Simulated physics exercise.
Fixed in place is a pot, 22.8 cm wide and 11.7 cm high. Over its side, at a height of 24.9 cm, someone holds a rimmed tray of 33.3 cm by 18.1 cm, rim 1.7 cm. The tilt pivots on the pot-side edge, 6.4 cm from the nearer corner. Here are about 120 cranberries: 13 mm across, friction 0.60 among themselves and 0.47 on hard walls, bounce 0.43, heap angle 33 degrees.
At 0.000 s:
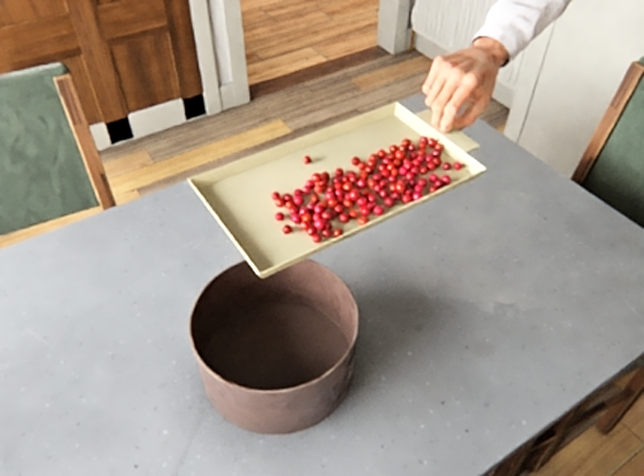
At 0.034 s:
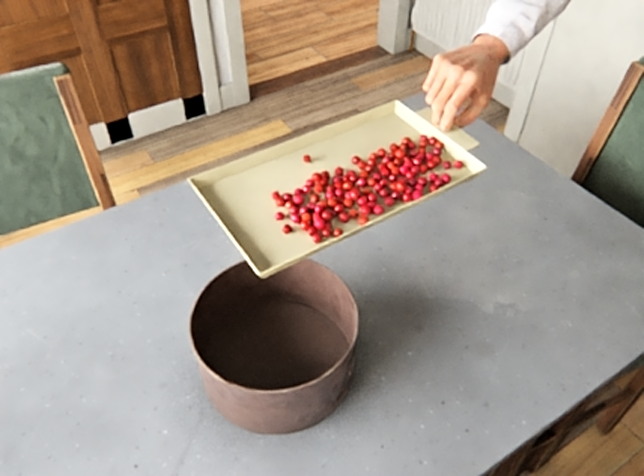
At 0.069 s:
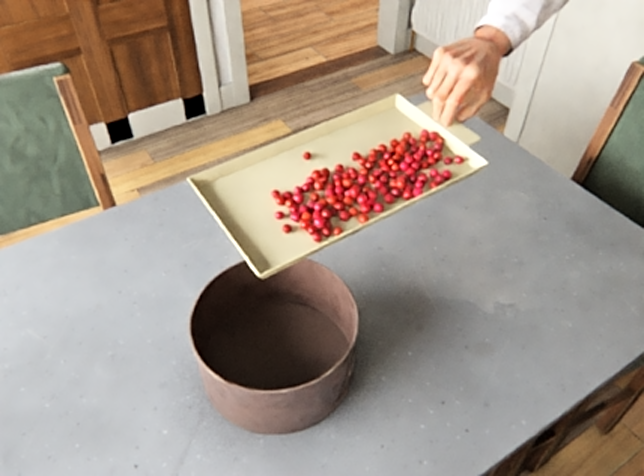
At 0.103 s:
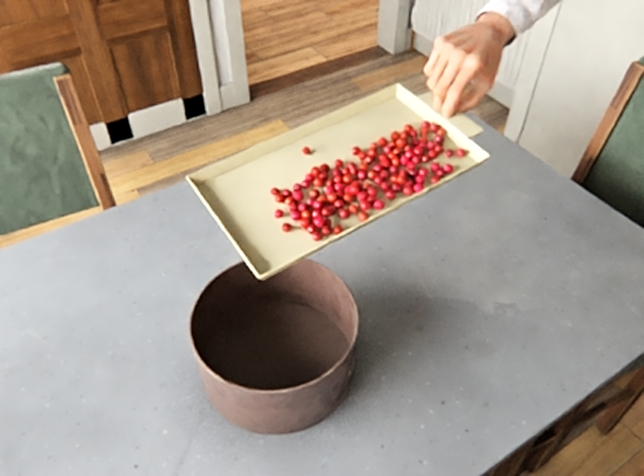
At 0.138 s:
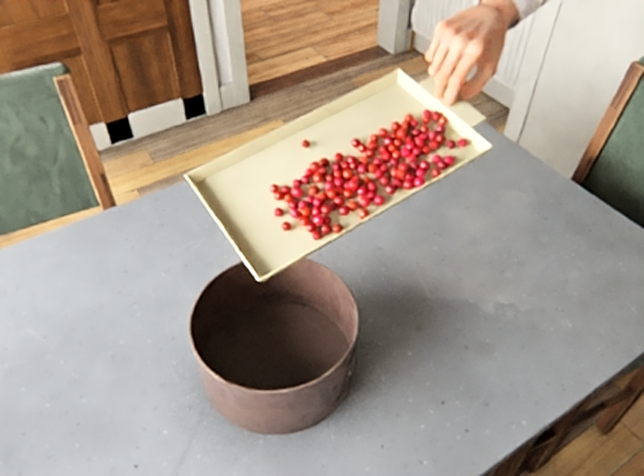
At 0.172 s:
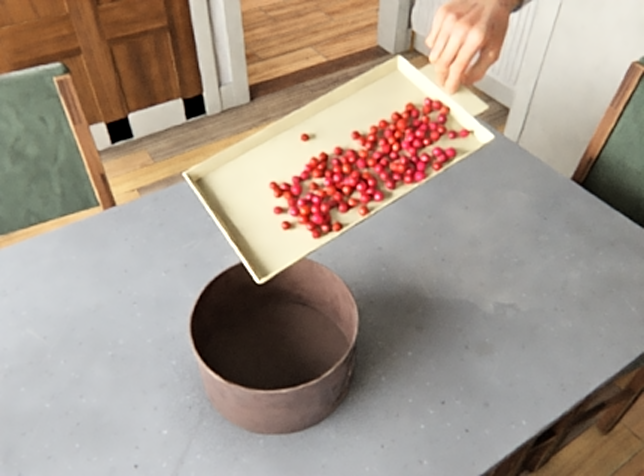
A hand gripping the far right corner of a pale tray scattered with red berries slowly raised that end, tilting the tray above a brown round pot on a gray table, while the berries barely shifted.
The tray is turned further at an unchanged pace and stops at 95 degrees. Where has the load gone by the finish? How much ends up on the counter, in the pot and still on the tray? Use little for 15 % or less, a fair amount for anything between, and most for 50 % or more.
Tray - little; counter - a fair amount; pot - most.
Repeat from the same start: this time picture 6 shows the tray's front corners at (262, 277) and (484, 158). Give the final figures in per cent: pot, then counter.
In the pot: 75 per cent; on the counter: 25 per cent.
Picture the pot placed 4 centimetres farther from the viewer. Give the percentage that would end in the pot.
Then about 40 per cent.
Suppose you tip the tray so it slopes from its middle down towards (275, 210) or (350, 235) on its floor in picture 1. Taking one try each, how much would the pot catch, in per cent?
I'd put it at roughly 30 per cent for the first tilt and roughly 70 per cent for the second.
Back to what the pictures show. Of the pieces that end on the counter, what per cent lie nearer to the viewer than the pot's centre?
90 %.
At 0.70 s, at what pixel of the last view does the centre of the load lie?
At that moment the load's centre is around (264, 291).
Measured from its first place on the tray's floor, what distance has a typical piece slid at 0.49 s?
It has moved some 7 cm from its start.
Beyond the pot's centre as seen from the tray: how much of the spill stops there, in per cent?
I'd put it at close to 100 per cent.
Then, at 0.49 s, tilt 54 degrees; the tray holds 100 %, the pot 0 %.
After 0.70 s, tilt 80 degrees; the tray holds 55 %, the pot 10 %.
Then, at 1.03 s, tilt 95 degrees; the tray holds 0 %, the pot 75 %.
By 1.7 s all is still; tray 0 %, counter 25 %, pot 75 %.
